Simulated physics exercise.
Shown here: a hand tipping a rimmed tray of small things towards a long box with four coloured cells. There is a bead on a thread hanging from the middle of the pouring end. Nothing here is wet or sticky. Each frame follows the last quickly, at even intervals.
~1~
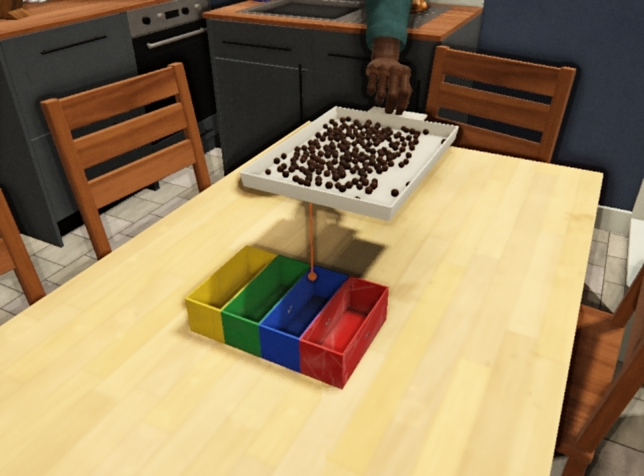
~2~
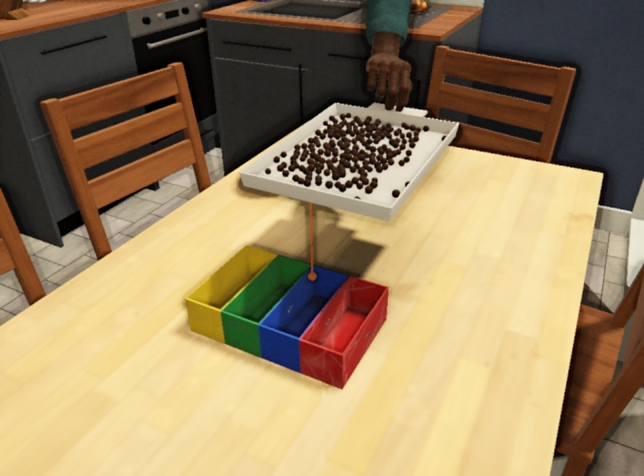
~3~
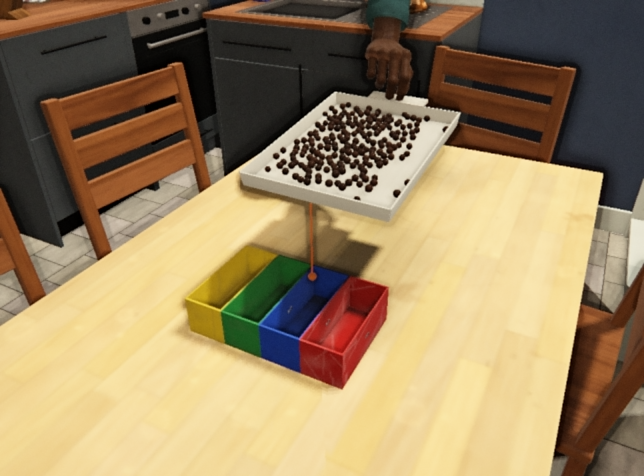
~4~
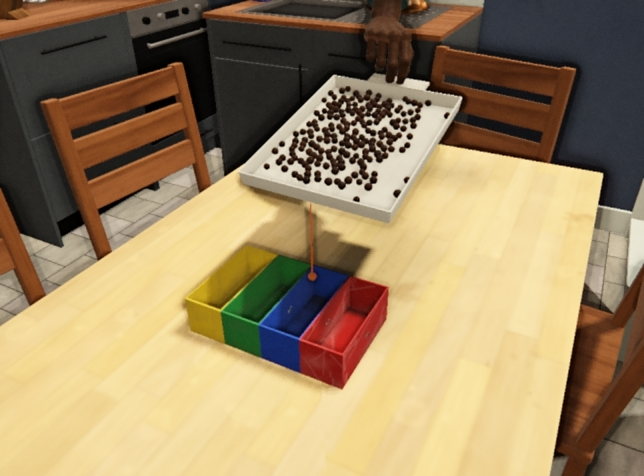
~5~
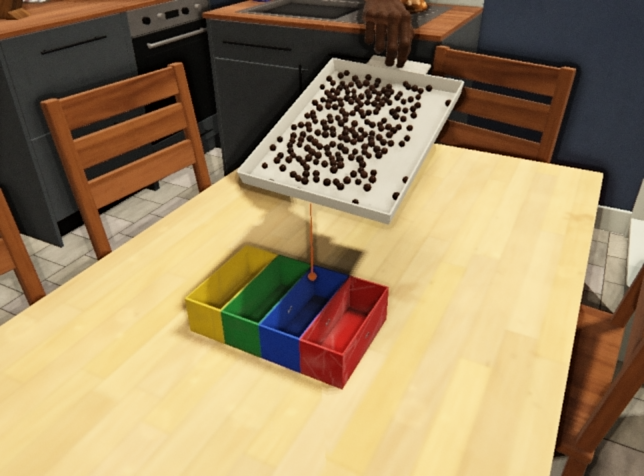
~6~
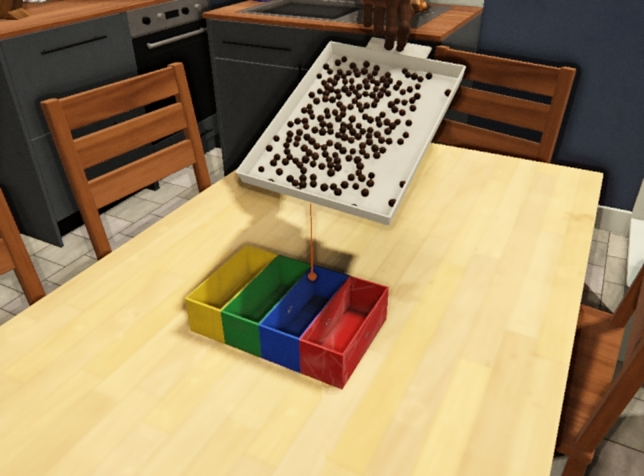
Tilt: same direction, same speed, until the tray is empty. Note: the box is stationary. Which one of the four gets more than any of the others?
Most: Red.
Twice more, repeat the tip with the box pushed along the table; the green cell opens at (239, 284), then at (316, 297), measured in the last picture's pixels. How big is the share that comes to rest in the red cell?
Close to 30 in a hundred first, close to 10 in a hundred second.
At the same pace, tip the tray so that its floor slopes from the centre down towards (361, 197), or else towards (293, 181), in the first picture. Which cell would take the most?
The first time it's red, the second time it's the yellow one.
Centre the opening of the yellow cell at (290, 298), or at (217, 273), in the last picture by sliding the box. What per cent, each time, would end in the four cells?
The first comes to 90 percent and the second to 50 percent.
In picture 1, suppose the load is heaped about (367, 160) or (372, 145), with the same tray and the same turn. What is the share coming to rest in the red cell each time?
Respectively 30 and 30 per cent.
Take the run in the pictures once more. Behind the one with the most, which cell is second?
The blue one.
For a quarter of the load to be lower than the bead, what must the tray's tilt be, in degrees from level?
At about 80°.
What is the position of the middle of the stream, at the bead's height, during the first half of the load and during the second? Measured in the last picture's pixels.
First part (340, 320), rest (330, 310).
Just after the last frame, tray tipped steeply; the larger part on the tray; roughly a quarter falling or outside the box.
A moment on, tray tipped past a quarter turn; roughly a quarter on the tray; roughly a quarter in the red cell; about a tenth in the blue cell; just a few in the green cell; just a few in the yellow cell; roughly half falling or outside the box.
Further on, tray tipped past a quarter turn; roughly a third in the red cell; roughly a quarter in the blue cell; about a tenth in the green cell; just a few in the yellow cell; roughly a third falling or outside the box.
When it is over, tray tipped past a quarter turn; roughly a third in the red cell; roughly a quarter in the blue cell; about a tenth in the green cell; just a few in the yellow cell; roughly a third outside the box.
